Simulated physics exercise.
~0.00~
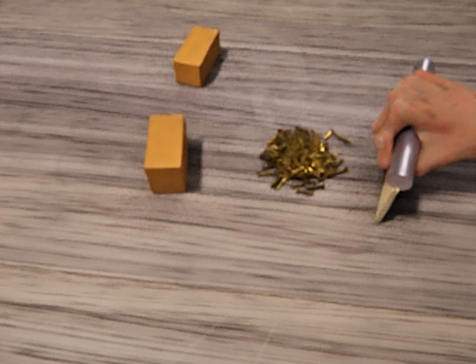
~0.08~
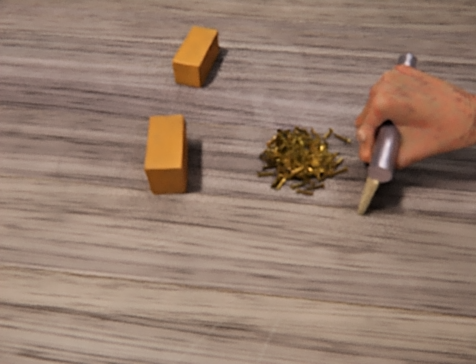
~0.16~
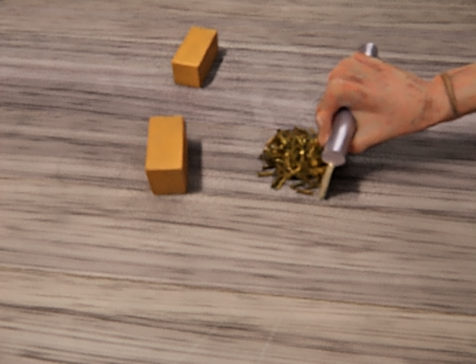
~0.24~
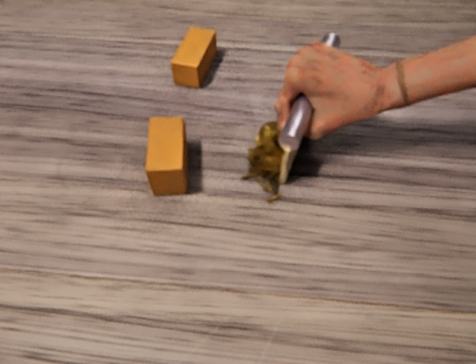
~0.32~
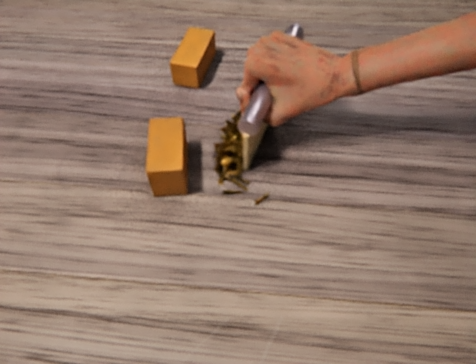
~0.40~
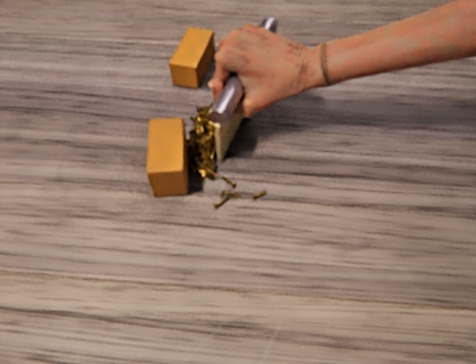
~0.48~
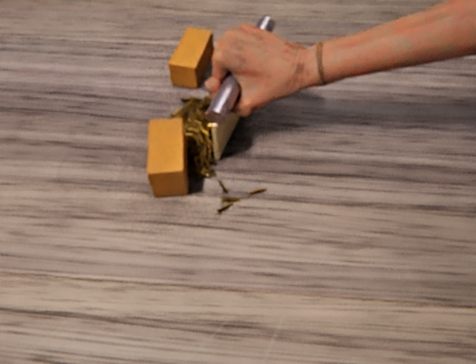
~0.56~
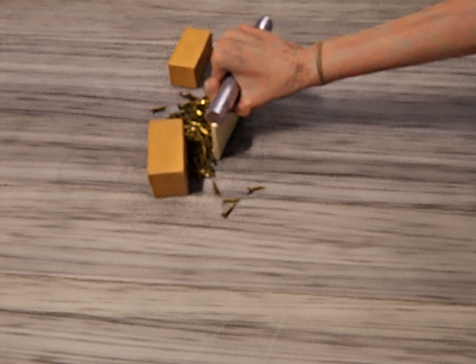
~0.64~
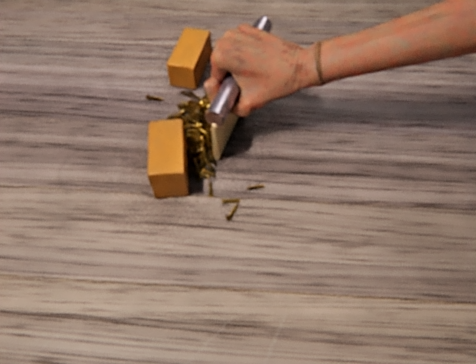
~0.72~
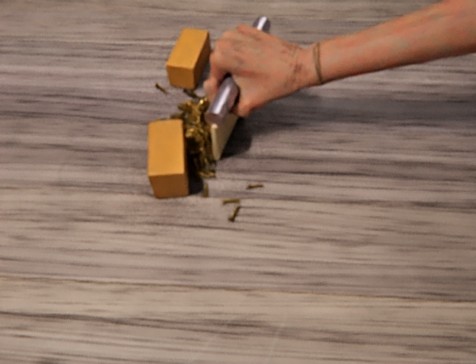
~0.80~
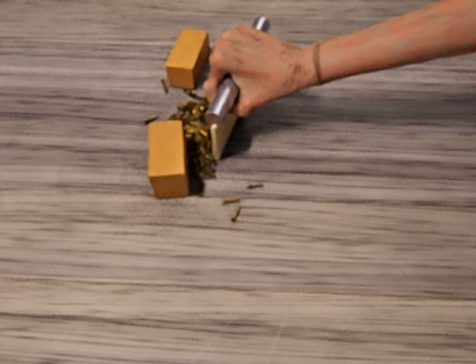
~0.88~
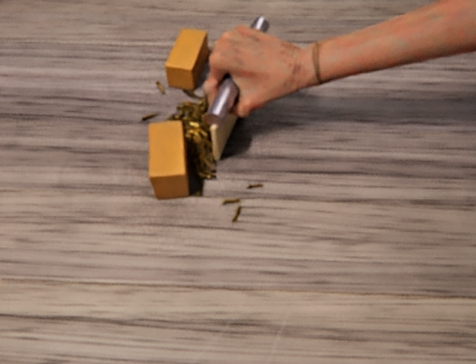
A hand pushed a pile of small brass-coloured screws leftward across a streaky grey surface with a scraper until they bunched up against two orange blocks, where it stopped, leaving most held in front, a few poking into the gap and some strays scattered nearby.
